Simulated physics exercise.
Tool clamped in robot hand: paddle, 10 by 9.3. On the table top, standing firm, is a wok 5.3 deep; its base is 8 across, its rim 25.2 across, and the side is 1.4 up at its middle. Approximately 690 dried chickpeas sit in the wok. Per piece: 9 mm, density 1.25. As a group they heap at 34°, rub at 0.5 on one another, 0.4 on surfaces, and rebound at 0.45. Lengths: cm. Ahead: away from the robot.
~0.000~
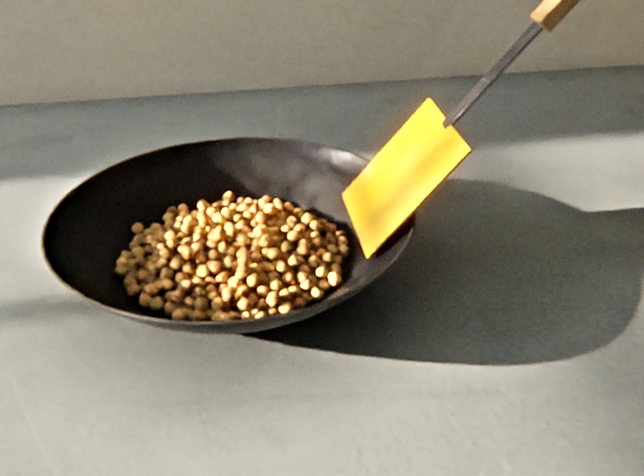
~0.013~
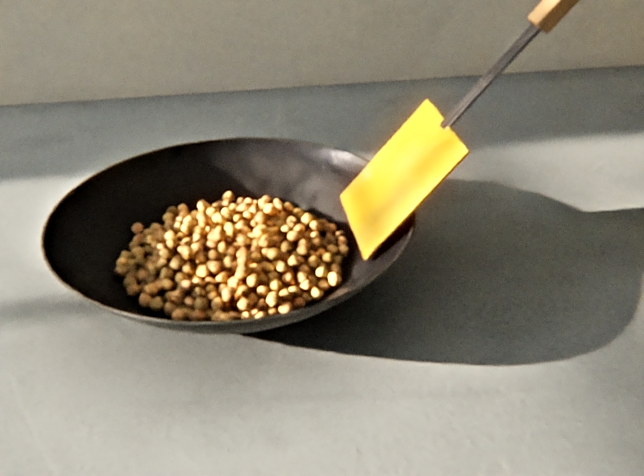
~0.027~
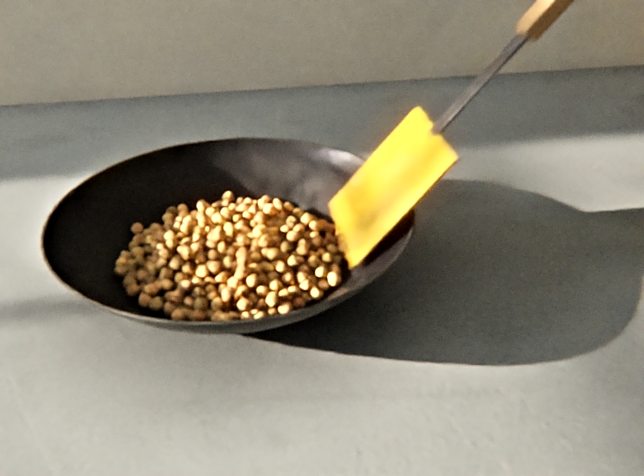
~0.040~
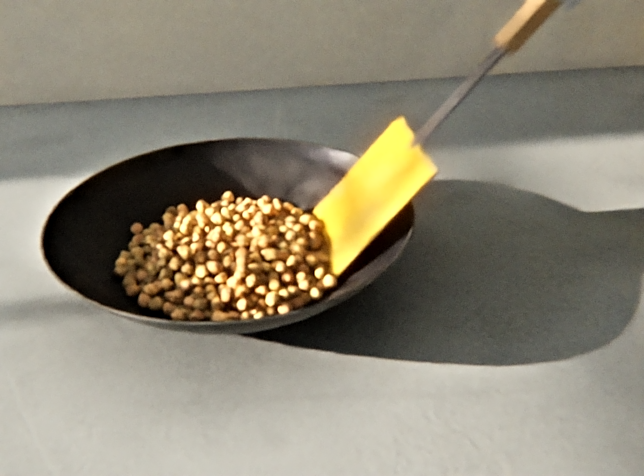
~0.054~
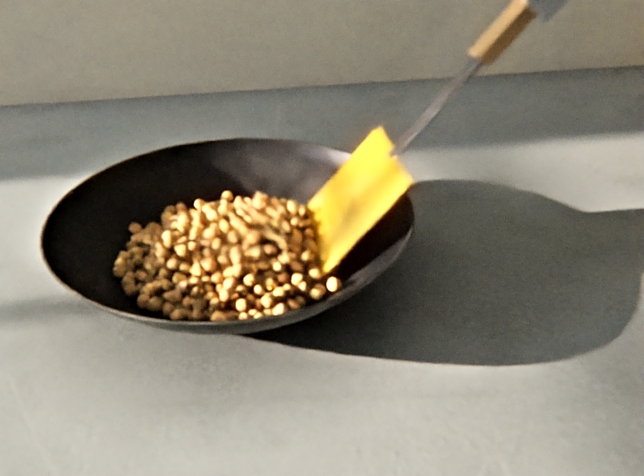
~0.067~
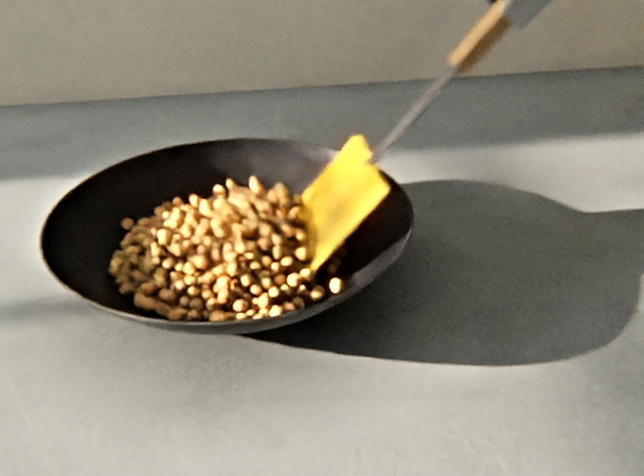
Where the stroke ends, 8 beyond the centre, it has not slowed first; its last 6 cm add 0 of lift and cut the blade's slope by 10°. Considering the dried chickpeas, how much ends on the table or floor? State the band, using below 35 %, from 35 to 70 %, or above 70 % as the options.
It falls from 35 to 70 %.
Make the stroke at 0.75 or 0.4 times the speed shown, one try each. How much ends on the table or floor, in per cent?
About 30 and 15 per cent.
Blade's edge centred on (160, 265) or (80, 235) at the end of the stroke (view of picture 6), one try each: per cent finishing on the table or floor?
I'd say some 15 per cent, then some 60 per cent.
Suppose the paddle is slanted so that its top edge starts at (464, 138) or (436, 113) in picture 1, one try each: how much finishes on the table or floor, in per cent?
Close to 40 and 45 percent respectively.
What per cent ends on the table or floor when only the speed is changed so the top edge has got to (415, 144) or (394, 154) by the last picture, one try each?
20 % and 30 %.
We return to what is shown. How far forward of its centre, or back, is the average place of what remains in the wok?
Offset: About 4.0 cm, ahead.
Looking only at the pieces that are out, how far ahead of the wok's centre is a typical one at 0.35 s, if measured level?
Some 20 centimetres ahead.
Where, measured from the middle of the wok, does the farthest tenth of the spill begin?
About 40 cm.
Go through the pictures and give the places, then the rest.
In the first frame, paddle top edge at (449, 122), sloping 49°; upper third of the load around (237, 244), from x 120 to 345, top at y 200; 686 in the wok.
In the second frame, paddle top edge at (447, 124), sloping 49°; upper third of the load around (236, 244), from x 120 to 345, top at y 200.
In the third frame, paddle top edge at (436, 131), sloping 49°; upper third of the load around (236, 245), from x 120 to 345, top at y 200.
In the fourth frame, paddle top edge at (415, 143), sloping 49°; upper third of the load around (235, 244), from x 120 to 340, top at y 200.
In the fifth frame, paddle top edge at (393, 154), sloping 49°; upper third of the load around (240, 238), from x 120 to 340, top at y 200.
In the sixth frame, paddle top edge at (372, 161), sloping 49°; upper third of the load around (235, 234), from x 115 to 340, top at y 185; 686 in the wok.
After 0.10 s, sloping 49°, highest piece 10 above the table; 686 in the wok.
After 0.13 s, sloping 46°, highest piece 12 above the table; 684 in the wok, 2 on the blade or in flight.
After 0.35 s, sloping 39°, highest piece 7 above the table; 384 in the wok, 217 on the table or floor, 85 on the blade or in flight.
After 1.40 s, sloping 39°, highest piece 6 above the table; 382 in the wok, 304 on the table or floor.
At rest, 382 in the wok, 304 on the table or floor. That is 44 % on the table or floor.
